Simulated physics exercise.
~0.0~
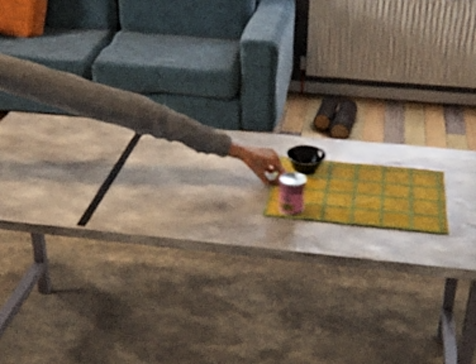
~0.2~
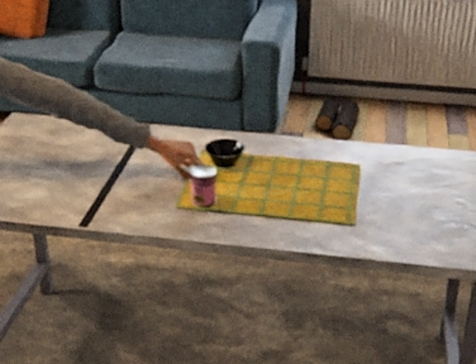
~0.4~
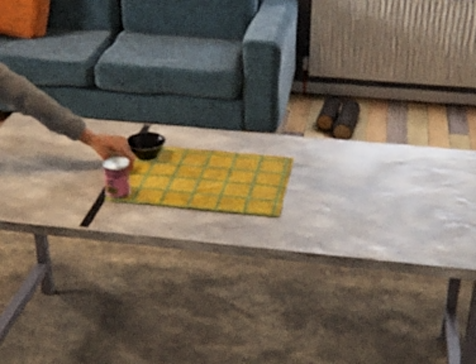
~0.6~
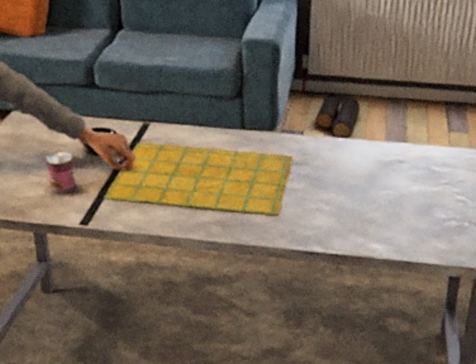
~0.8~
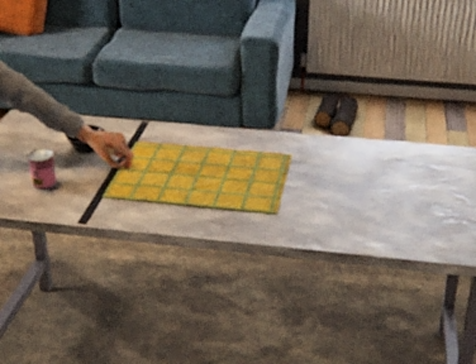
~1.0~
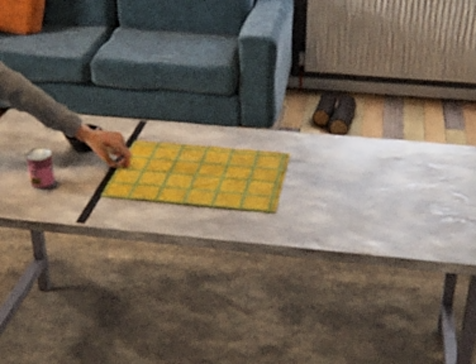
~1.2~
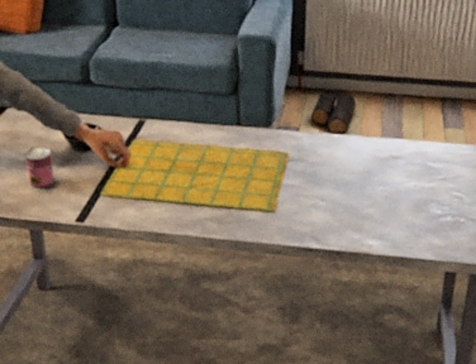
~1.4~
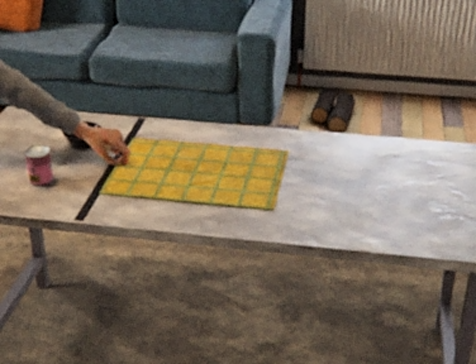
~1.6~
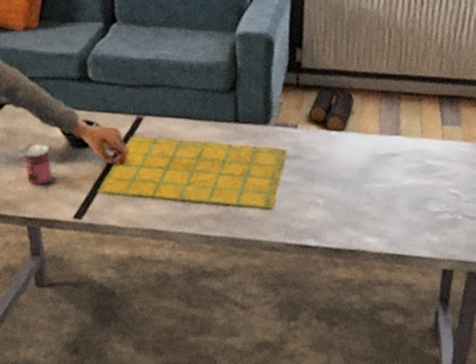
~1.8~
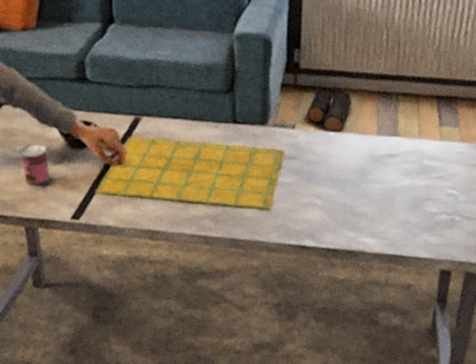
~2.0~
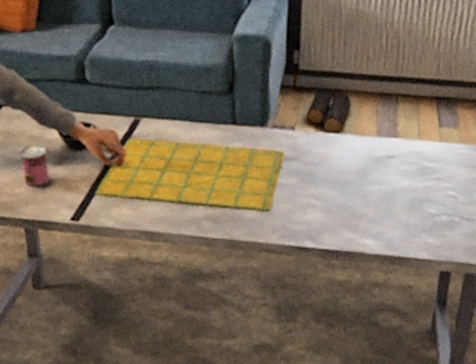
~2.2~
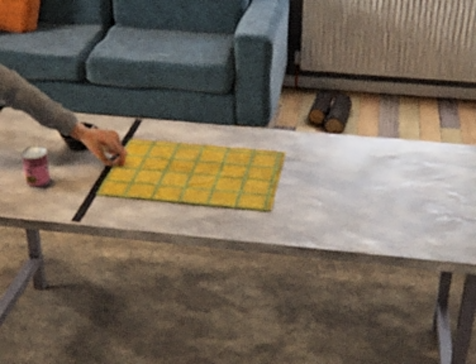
A yellow cloth is pulled left to the tape, and the tin and bowl slide off.
